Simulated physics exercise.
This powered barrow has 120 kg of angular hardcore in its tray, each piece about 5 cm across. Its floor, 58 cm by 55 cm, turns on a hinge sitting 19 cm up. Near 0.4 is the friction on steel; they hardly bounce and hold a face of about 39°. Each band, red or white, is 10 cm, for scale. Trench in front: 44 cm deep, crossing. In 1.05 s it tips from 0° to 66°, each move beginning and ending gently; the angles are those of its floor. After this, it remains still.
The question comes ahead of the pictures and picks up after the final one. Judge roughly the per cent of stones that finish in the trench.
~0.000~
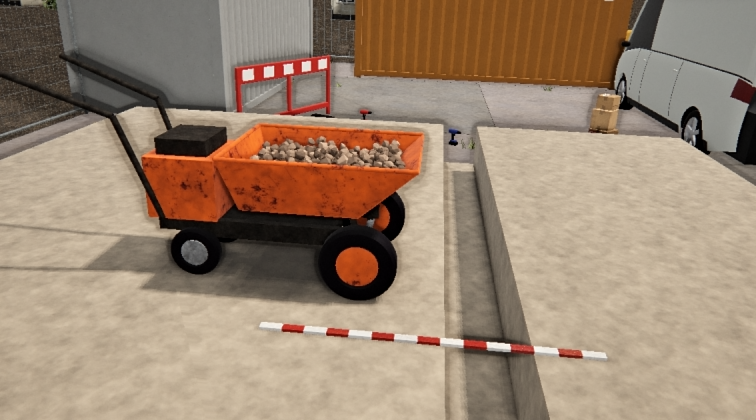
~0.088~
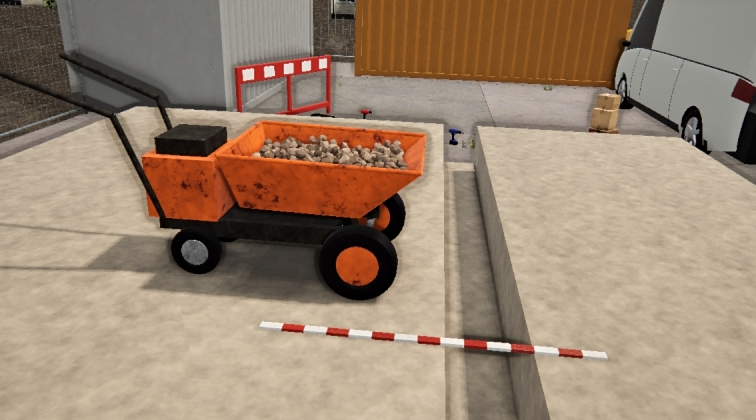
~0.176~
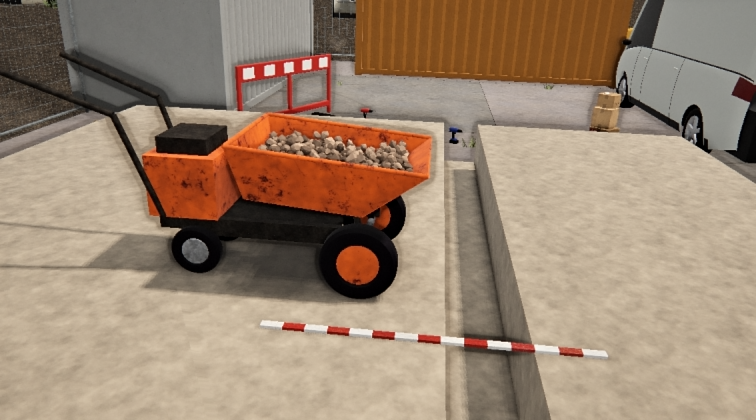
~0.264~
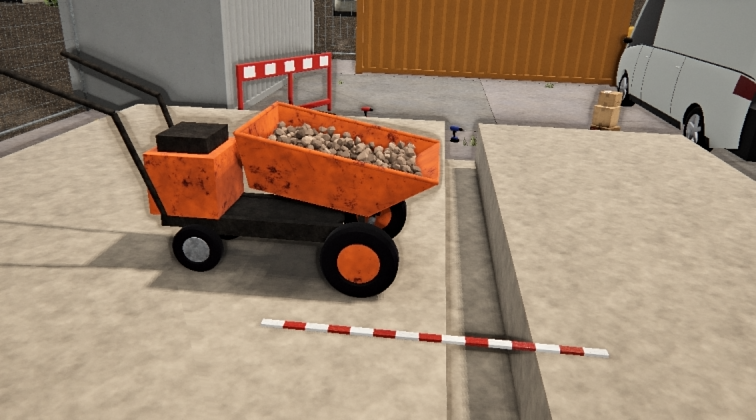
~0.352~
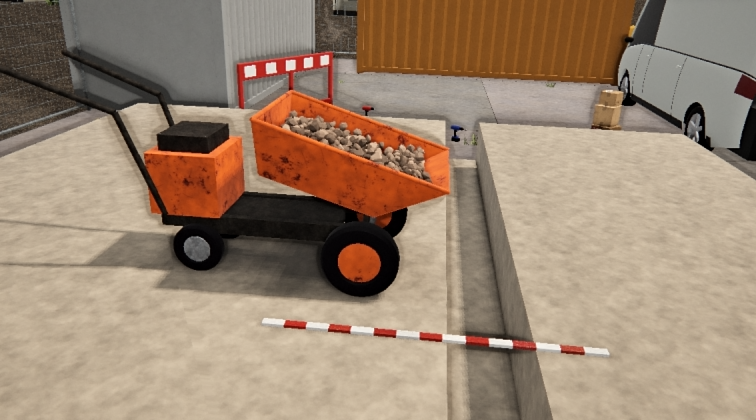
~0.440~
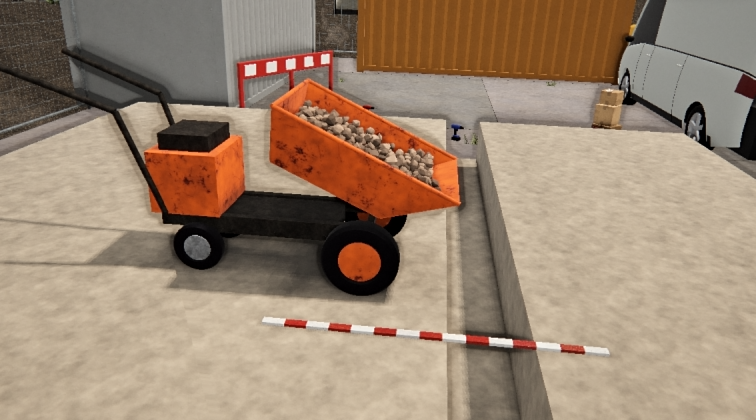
An estimated 88 per cent finish in the trench.
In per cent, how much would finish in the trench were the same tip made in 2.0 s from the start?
Close to 95 percent, then.
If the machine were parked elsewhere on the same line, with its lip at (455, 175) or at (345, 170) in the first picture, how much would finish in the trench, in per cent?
First place: Near 55%; second place: Near 50%.
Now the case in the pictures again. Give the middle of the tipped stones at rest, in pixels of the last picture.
Roughly at (488, 328).
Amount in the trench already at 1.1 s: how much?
25 per cent, give or take.
After 0.8 s the floor is at 56°; 100 % in the tray; the foremost stones are at (469, 224).
After 1.1 s the floor is at 66°; 74 % in the tray, 25 % in the trench; the foremost stones are at (523, 273).
After 1.5 s the floor is at 66°; 30 % in the tray, 58 % in the trench, 12 % past the trench; the foremost stones are at (597, 286).
After 3.5 s the floor is at 66°; 0 % in the tray, 88 % in the trench, 12 % past the trench; the foremost stones are at (619, 281).
